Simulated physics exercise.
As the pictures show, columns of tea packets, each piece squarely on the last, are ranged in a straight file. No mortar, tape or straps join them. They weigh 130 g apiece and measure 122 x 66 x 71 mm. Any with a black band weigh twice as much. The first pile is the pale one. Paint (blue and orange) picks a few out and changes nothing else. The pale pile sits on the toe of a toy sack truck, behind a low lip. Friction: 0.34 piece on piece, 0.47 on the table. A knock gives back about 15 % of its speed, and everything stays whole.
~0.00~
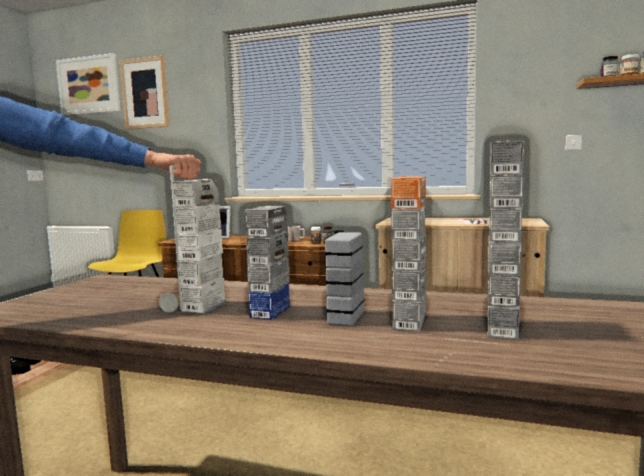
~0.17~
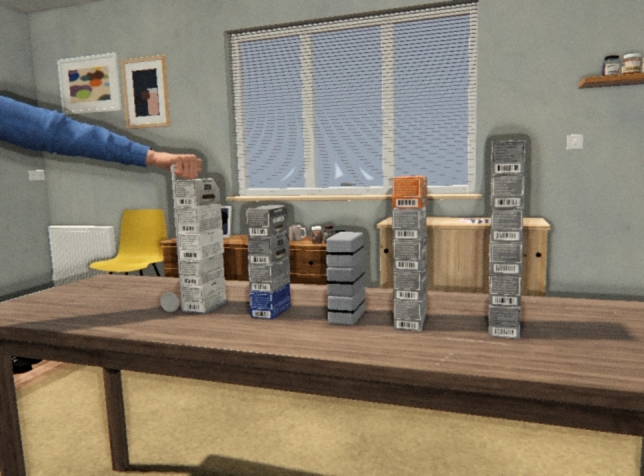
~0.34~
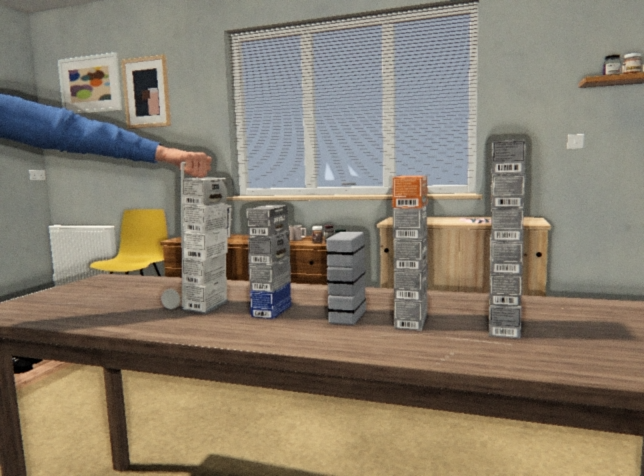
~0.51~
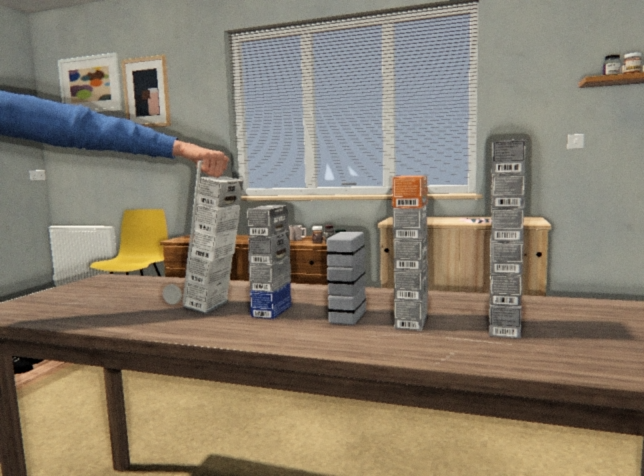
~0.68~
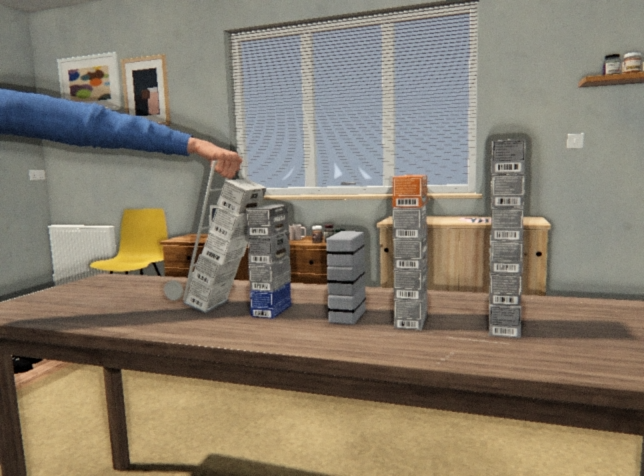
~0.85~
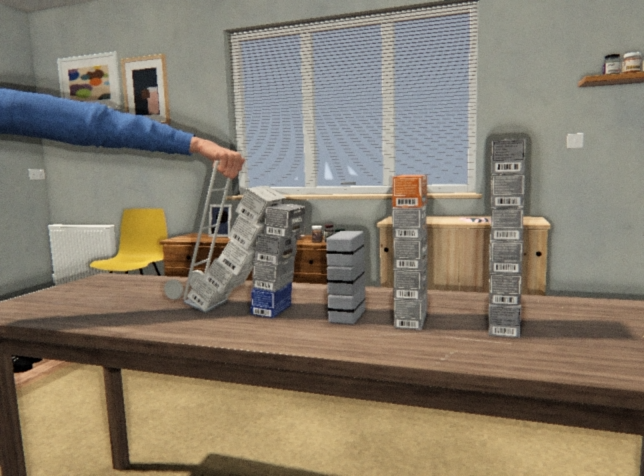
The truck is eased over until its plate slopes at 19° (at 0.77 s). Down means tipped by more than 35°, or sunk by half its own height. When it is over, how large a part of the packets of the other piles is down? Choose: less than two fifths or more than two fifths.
The part is upwards of two fifths.
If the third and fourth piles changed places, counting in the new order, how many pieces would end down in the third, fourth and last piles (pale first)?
Then third 4, fourth 3, last 5.
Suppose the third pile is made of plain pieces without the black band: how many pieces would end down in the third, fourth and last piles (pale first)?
Then third 3, fourth 5, last 5.
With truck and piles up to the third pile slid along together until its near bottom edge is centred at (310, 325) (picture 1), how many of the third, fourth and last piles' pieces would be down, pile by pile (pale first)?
Then third 2, fourth 0, last 0.
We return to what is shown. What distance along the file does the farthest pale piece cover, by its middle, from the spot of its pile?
Some 34 cm.
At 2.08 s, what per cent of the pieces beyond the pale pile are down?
At that moment 55 per cent.
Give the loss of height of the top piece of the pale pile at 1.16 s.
Roughly 16 cm.
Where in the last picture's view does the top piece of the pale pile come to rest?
At about (318, 260).
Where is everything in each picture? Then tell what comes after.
In the first frame (we follow the side turned to the camera), truck frame 0° forward; orange packet (406, 194); blue packet (260, 306); no other piece has moved.
The second frame shows truck frame (175, 195) 0° forward; orange packet (407, 193).
The third frame shows truck frame 4° forward, top of the pale pile leaning 4°; blue packet (261, 305); no other piece has moved.
The fourth frame shows truck frame (197, 191) 12° forward, top of the pale pile leaning 12°; blue packet (262, 305); no other piece has moved.
The fifth frame shows truck frame (208, 191) 18° forward, top of the pale pile leaning 23°; blue packet (261, 305); no other piece has moved.
The sixth frame shows truck frame (210, 191) 19° forward, top of the pale pile leaning 32°; blue packet (262, 304) tipped 5°; orange packet (407, 192); steepest lean 7°, the packet at (276, 223); 4 stirred so far.
Around 1.16 s, 5 of the pale pile down; 4 of the 18 other packets down; blue packet tipped 46°.
Around 2.08 s, 5 of the pale pile down; 10 of the 18 other packets down; blue packet tipped 46°; orange packet tipped 6°, 14 cm lower.
Finally (3.1 s), 5 of the pale pile down; 16 of the 18 other packets down; blue packet tipped 45°; orange packet tipped 9°, 14 cm lower. That is 89 per cent. Seen by the last camera, middles, blue packet near (283, 295), orange packet near (451, 252).
